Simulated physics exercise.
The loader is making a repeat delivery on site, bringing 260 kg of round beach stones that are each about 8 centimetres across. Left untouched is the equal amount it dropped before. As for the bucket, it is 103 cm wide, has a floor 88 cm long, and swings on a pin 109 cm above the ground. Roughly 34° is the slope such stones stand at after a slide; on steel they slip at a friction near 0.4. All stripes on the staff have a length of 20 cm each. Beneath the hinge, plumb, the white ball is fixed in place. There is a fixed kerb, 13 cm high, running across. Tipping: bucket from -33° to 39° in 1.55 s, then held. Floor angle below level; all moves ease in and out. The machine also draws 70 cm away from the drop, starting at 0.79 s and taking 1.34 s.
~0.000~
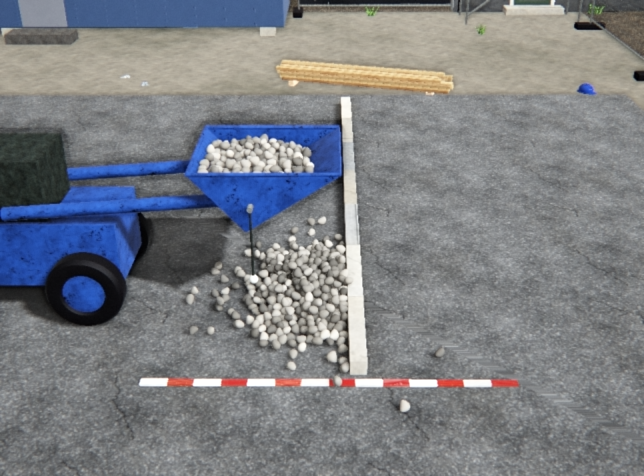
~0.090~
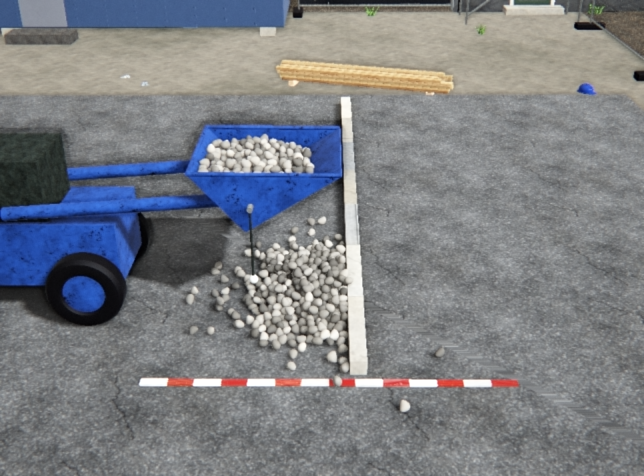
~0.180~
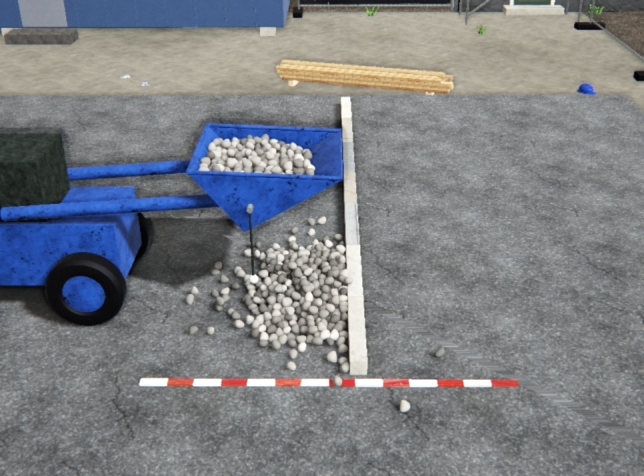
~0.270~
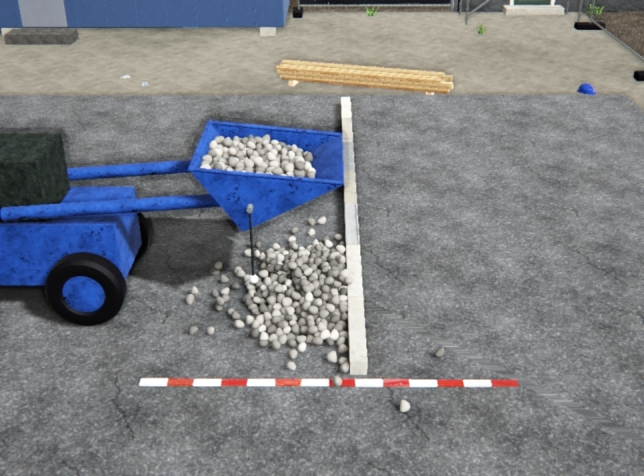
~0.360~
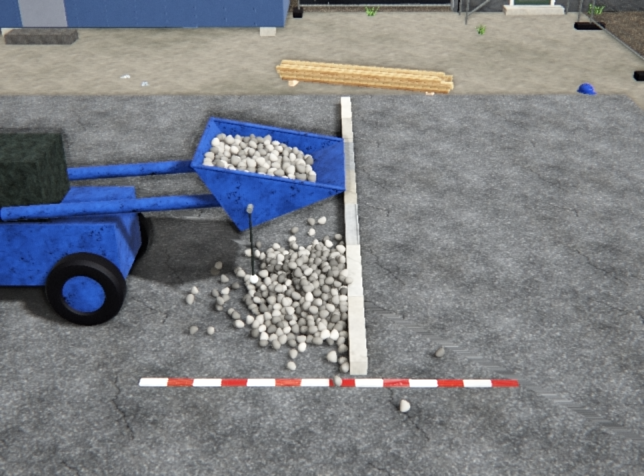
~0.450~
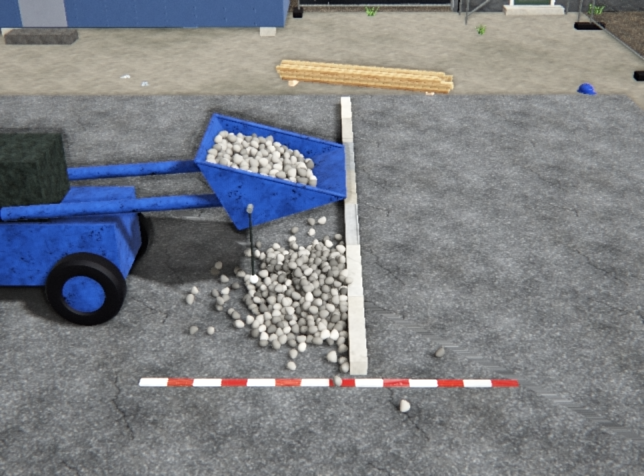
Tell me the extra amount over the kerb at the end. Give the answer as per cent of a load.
3 per cent.
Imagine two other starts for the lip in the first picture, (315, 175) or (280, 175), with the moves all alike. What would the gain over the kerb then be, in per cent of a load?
The first would add some 0 per cent and the second some 0 per cent.
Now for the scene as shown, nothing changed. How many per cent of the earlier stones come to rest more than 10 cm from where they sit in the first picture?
15 per cent.
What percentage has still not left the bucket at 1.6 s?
Estimate: 15 % remaining inside, roughly.
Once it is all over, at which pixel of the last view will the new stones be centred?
(298, 279).
After 1.2 s the floor is at 28°; in per cent of one load, 97 in the bucket, 102 on this side of the kerb; the foremost stones are at (362, 316).
After 1.6 s the floor is at 39°; in per cent of one load, 16 in the bucket, 183 on this side of the kerb, 1 over the kerb; the foremost stones are at (383, 323).
After 2.6 s the floor is at 39°; in per cent of one load, 0 in the bucket, 197 on this side of the kerb, 3 over the kerb; the foremost stones are at (415, 322).
After 5.1 s the floor is at 39°; in per cent of one load, 0 in the bucket, 197 on this side of the kerb, 3 over the kerb; the foremost stones are at (415, 322). Net gain over the kerb, 3.
